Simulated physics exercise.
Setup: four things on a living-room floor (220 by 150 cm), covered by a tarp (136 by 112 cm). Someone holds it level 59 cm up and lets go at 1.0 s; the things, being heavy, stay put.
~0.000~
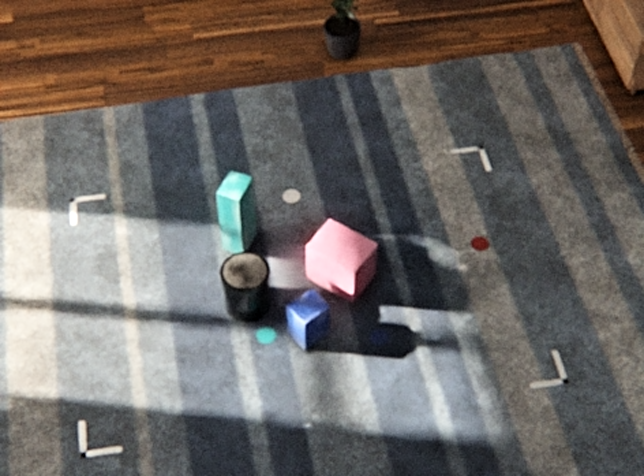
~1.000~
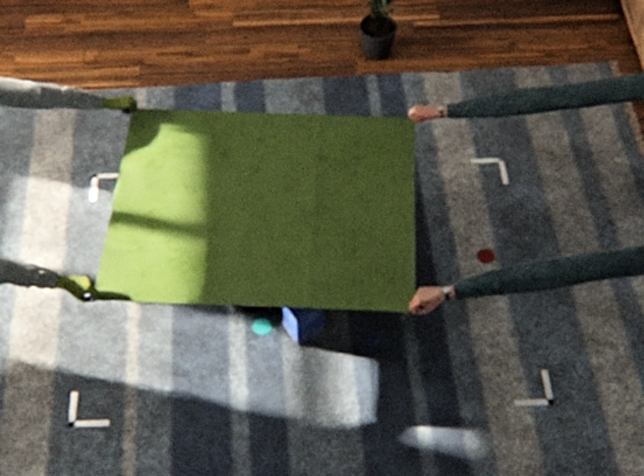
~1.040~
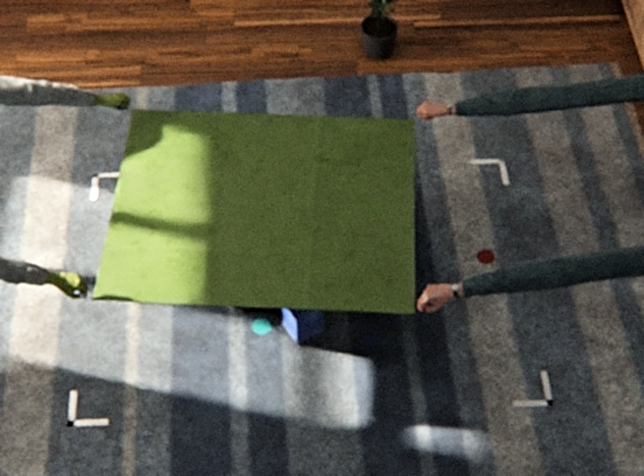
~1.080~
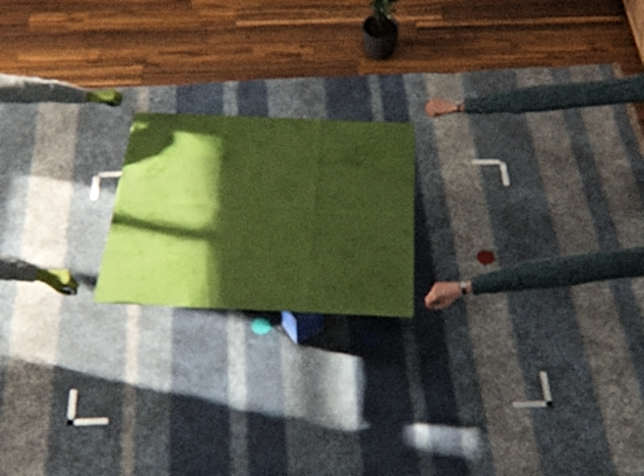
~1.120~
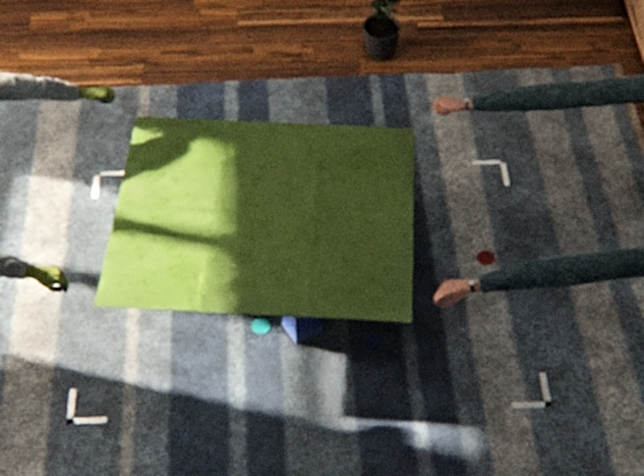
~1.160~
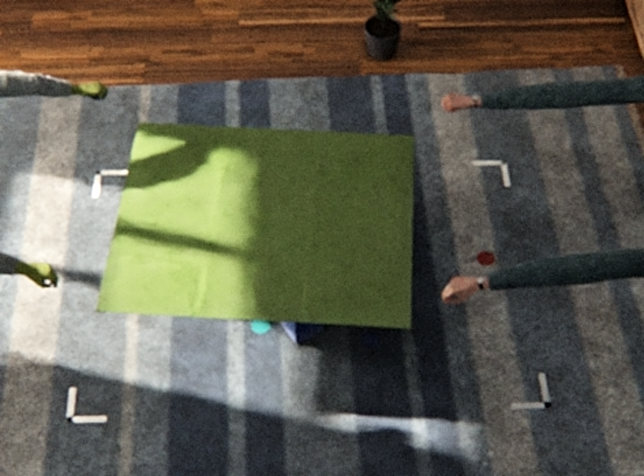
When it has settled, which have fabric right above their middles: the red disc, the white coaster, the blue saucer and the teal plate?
The red disc still shows, the white coaster stays uncovered, the blue saucer ends under the cloth, the teal plate vanishes under it.
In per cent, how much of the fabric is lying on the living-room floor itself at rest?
I'd estimate close to 15 in a hundred.
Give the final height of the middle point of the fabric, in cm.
Looks like close to 30 cm up.
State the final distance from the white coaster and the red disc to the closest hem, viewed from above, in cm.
About 10 cm, 46 cm.
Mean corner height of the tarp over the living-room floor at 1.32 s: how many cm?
Roughly 18 centimetres.
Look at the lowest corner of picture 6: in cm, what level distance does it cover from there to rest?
Roughly 16 centimetres.
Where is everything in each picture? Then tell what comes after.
Red disc (480, 244); white coaster (291, 196); blue saucer (379, 337); teal plate (266, 335); black pot (245, 271), 26 cm tall; pink crate (342, 245), 25 cm tall; teal crate (235, 185), 43 cm tall; blue crate (309, 306), 22 cm tall, in the first picture.
Tarp corners (93, 300) (133, 109) (414, 118) (416, 312); highest point 59 cm, lowest 59 cm, in the second picture.
Tarp corners (93, 300) (134, 109); highest point 58 cm, lowest 58 cm, in the third picture.
Tarp corners (93, 303) (135, 112); highest point 56 cm, lowest 56 cm, in the fourth picture.
Tarp corners (95, 306) (137, 117); highest point 53 cm, lowest 52 cm, in the fifth picture.
Tarp corners (96, 312) (139, 123) (414, 137) (410, 329); highest point 48 cm, lowest 47 cm, in the sixth picture.
At 1.3 s, 0 % of it is down, spanning 141 by 122 cm, above blue saucer, teal plate.
At 1.5 s, 10 % of it is down, spanning 132 by 108 cm, above blue saucer, teal plate.
At 1.6 s, 15 % of it is down, spanning 131 by 111 cm, above blue saucer, teal plate.
At 1.8 s, 15 % of it is down, spanning 131 by 110 cm, above blue saucer, teal plate.
At 3.3 s, 15 % of it is down, spanning 131 by 106 cm, above blue saucer, teal plate.
